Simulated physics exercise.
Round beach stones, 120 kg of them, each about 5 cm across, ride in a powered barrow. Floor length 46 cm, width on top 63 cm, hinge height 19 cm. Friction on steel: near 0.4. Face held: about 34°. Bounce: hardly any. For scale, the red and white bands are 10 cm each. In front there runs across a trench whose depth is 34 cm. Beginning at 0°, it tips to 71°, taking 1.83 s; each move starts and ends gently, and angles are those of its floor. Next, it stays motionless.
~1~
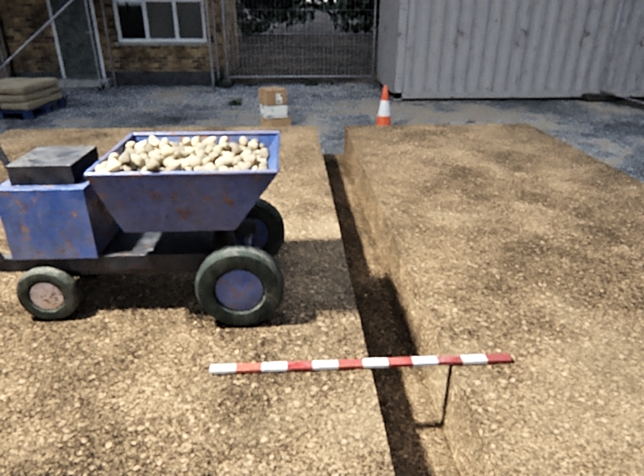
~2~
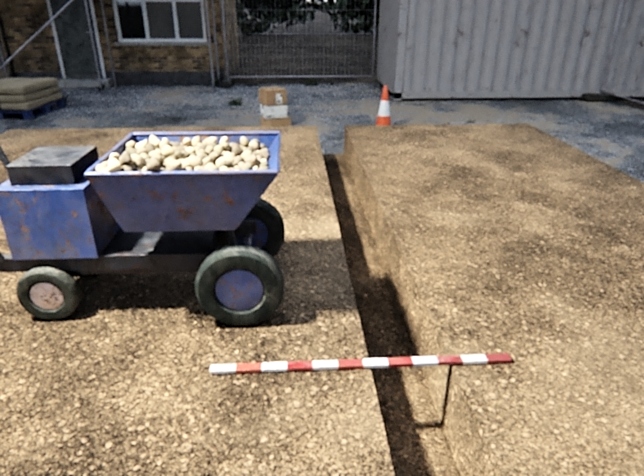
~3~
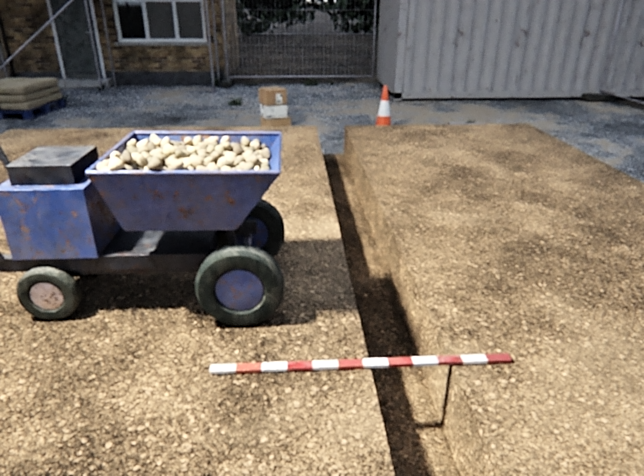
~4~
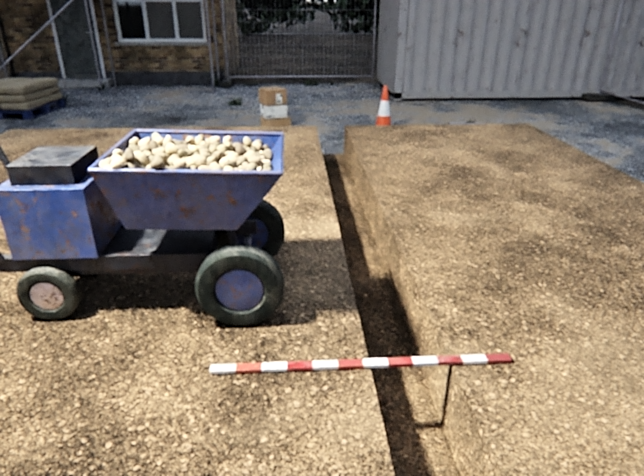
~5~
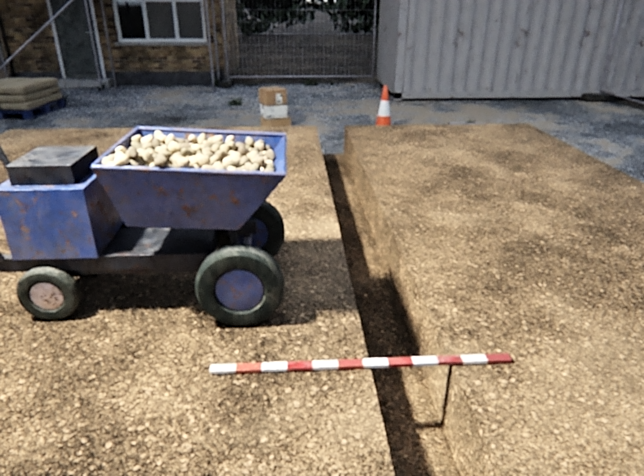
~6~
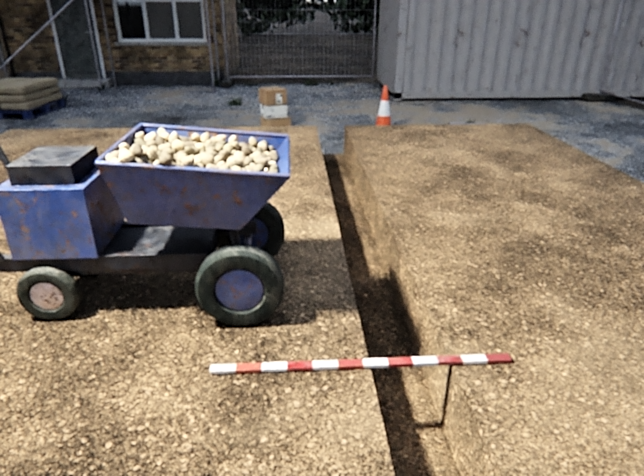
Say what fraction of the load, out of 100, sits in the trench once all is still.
About 94 out of 100.
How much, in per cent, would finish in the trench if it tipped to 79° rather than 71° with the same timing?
Roughly 95% would end there.
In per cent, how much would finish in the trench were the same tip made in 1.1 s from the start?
Then about 85 per cent.
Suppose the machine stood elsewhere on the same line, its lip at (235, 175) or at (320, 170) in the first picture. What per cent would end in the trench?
Near 95 then near 50 percent.
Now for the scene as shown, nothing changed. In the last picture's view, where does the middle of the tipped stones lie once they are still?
About (387, 325).
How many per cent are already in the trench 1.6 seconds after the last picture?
I'd put it near 55 per cent.
Then, 1.1 s after the last picture the floor is at 60°, 97 % in the tray, 3 % in the trench; the foremost stones are at (384, 256).
Then, 1.6 s after the last picture the floor is at 71°, 39 % in the tray, 57 % in the trench, 4 % past the trench; the foremost stones are at (480, 283).
Then, 2.0 s after the last picture the floor is at 71°, 17 % in the tray, 78 % in the trench, 6 % past the trench; the foremost stones are at (516, 269).
Then, 3.9 s after the last picture the floor is at 71°, 0 % in the tray, 94 % in the trench, 6 % past the trench; the foremost stones are at (532, 269).
